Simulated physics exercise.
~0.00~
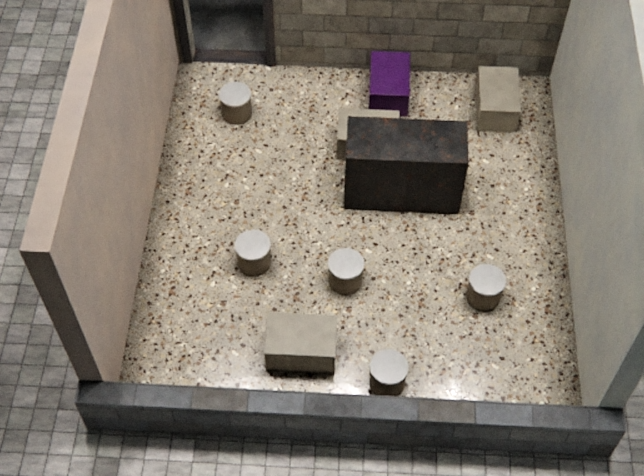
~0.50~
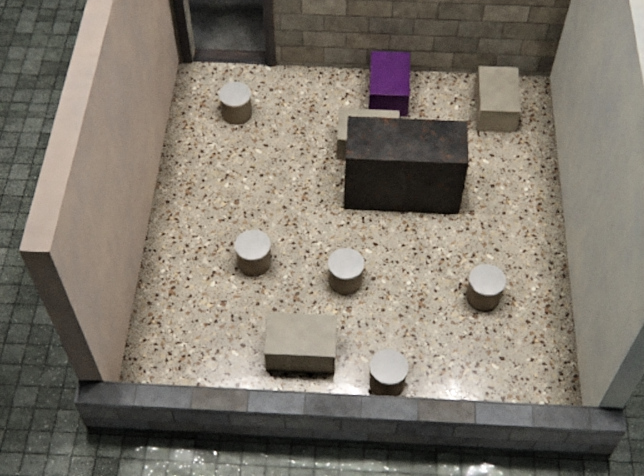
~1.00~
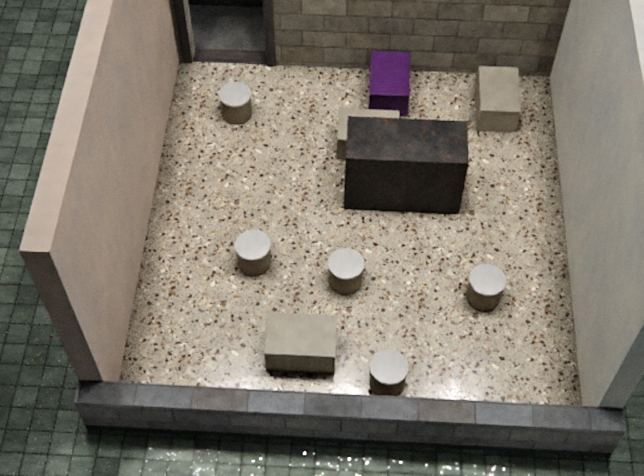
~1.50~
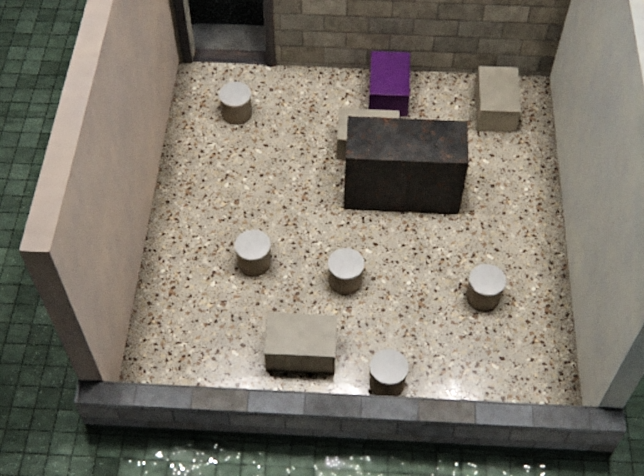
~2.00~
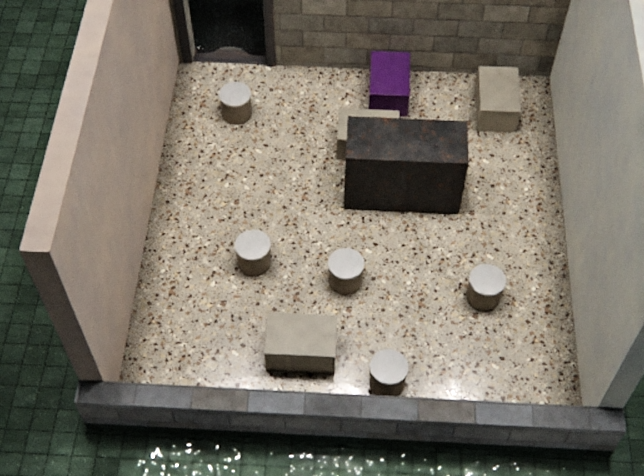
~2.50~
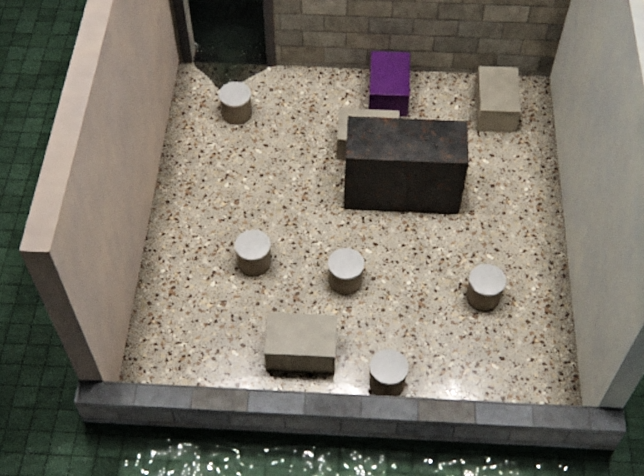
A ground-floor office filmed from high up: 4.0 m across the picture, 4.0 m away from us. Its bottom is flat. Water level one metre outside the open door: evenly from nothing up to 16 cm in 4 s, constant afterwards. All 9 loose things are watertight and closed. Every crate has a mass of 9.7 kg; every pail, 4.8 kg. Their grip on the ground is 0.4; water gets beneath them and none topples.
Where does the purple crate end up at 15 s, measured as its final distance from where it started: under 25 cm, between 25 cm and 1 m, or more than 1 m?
The purple crate ends up under 25 cm from its start.
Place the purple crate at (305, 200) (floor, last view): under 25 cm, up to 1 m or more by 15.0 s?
So it journeys a long way.
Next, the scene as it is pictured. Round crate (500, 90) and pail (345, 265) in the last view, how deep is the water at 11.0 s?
I'd put it at 1 cm and 5 cm respectively.
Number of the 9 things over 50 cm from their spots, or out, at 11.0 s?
Answer: 3.
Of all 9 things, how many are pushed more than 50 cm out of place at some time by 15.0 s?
Tally: 6.
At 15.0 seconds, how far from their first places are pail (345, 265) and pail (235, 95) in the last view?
In that order: 60 cm, 300 cm.
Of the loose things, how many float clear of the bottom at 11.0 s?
The count is 2.
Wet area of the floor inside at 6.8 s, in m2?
My estimate is roughly 8.5 m2.
After 3.5 s the purple crate is near (390, 73), 0.0 m from its start, aground; 0 afloat.
After 6.8 s the purple crate is near (390, 73), 0.0 m from its start, aground; 0 afloat.
After 11.0 s the purple crate is near (390, 73), 0.0 m from its start, aground; 2 afloat.
After 15.0 s the purple crate is near (385, 72), 0.0 m from its start, aground; 7 afloat.
